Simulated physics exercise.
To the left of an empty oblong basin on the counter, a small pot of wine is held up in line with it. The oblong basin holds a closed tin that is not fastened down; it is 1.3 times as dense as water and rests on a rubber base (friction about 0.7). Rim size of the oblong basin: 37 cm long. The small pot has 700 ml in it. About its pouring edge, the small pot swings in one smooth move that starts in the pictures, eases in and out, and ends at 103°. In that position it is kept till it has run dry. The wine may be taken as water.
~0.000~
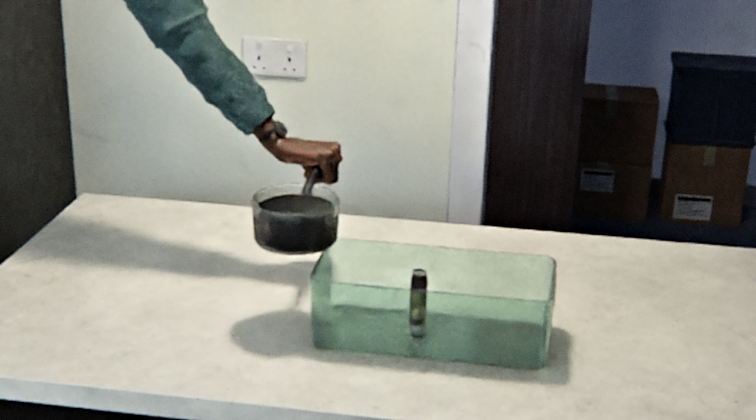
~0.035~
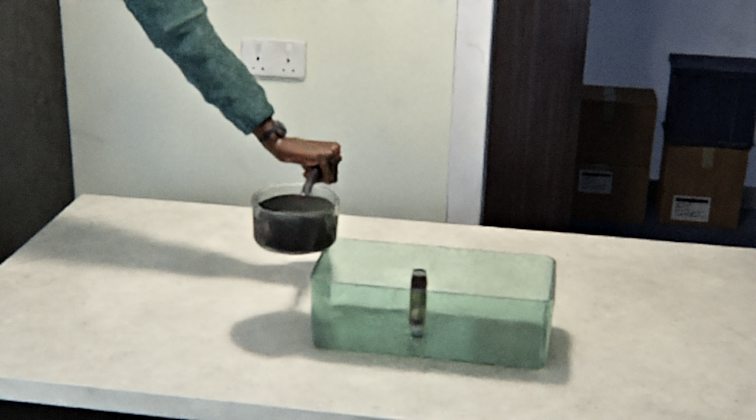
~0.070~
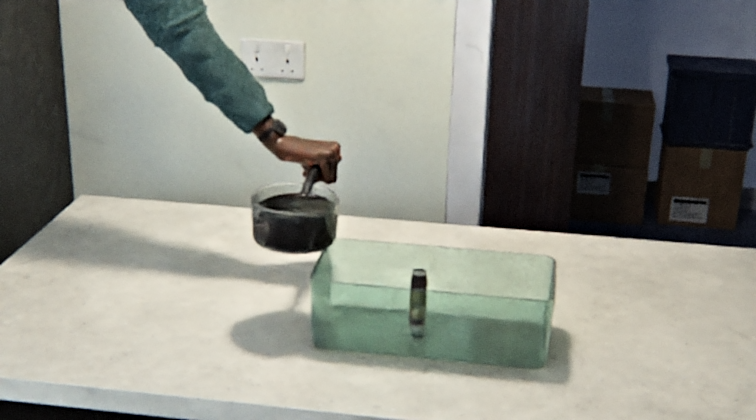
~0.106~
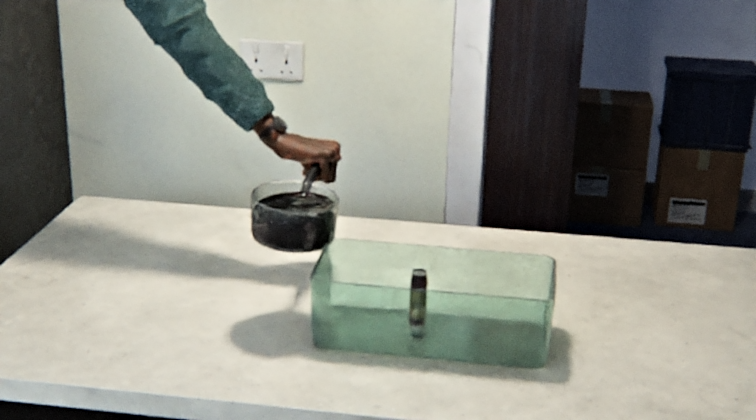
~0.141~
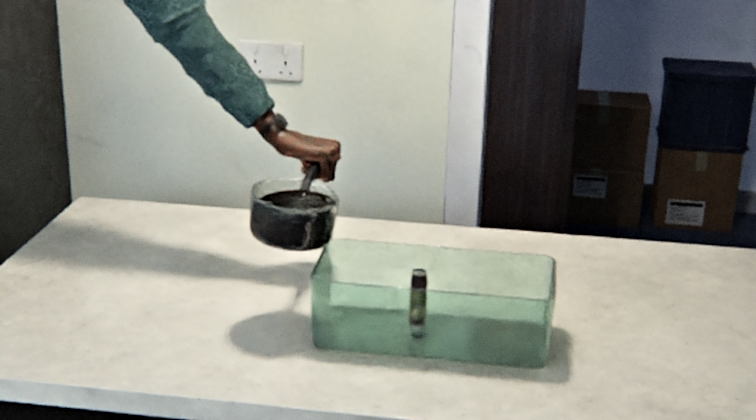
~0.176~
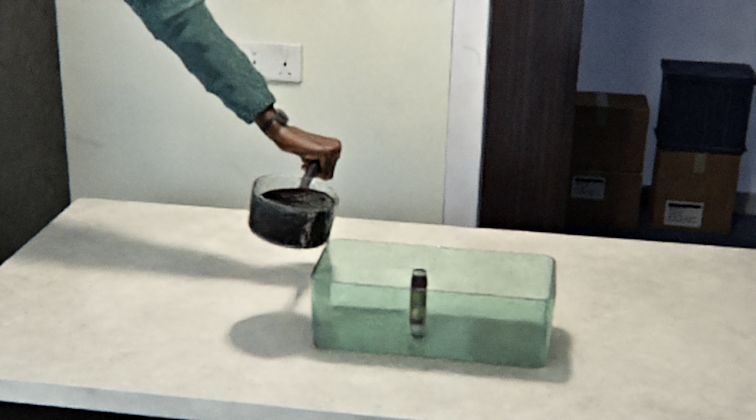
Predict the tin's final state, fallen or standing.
I'd say it will come down.
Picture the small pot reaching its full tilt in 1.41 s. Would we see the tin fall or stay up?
Result: Tin still standing.
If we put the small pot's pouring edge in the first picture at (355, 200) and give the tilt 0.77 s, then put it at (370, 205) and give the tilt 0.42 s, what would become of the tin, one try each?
Run one: It tumbles. Run two: It does not tip.
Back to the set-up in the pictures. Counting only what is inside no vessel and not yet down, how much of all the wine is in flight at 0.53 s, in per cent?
At that moment, about 30 percent.
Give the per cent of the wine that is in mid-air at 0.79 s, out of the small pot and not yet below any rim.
About 18 % of the total.
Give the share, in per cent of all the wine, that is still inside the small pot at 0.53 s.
I'd put it near 66 percent.
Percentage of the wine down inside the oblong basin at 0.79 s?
Looks like about 74 % of the whole amount.
After 0.53 s the tilt is 71° and 65 per cent is still to pour; the tin stands where it began.
After 0.79 s the tilt is 102° and 10 per cent is still to pour; the tin leans 12°.
After 1.06 s the tilt is 103° and 0 per cent is still to pour; the tin lies on its side.
After 1.35 s the tilt is 103° and 0 per cent is still to pour; the tin lies on its side.
In the end the tin lies on its side.
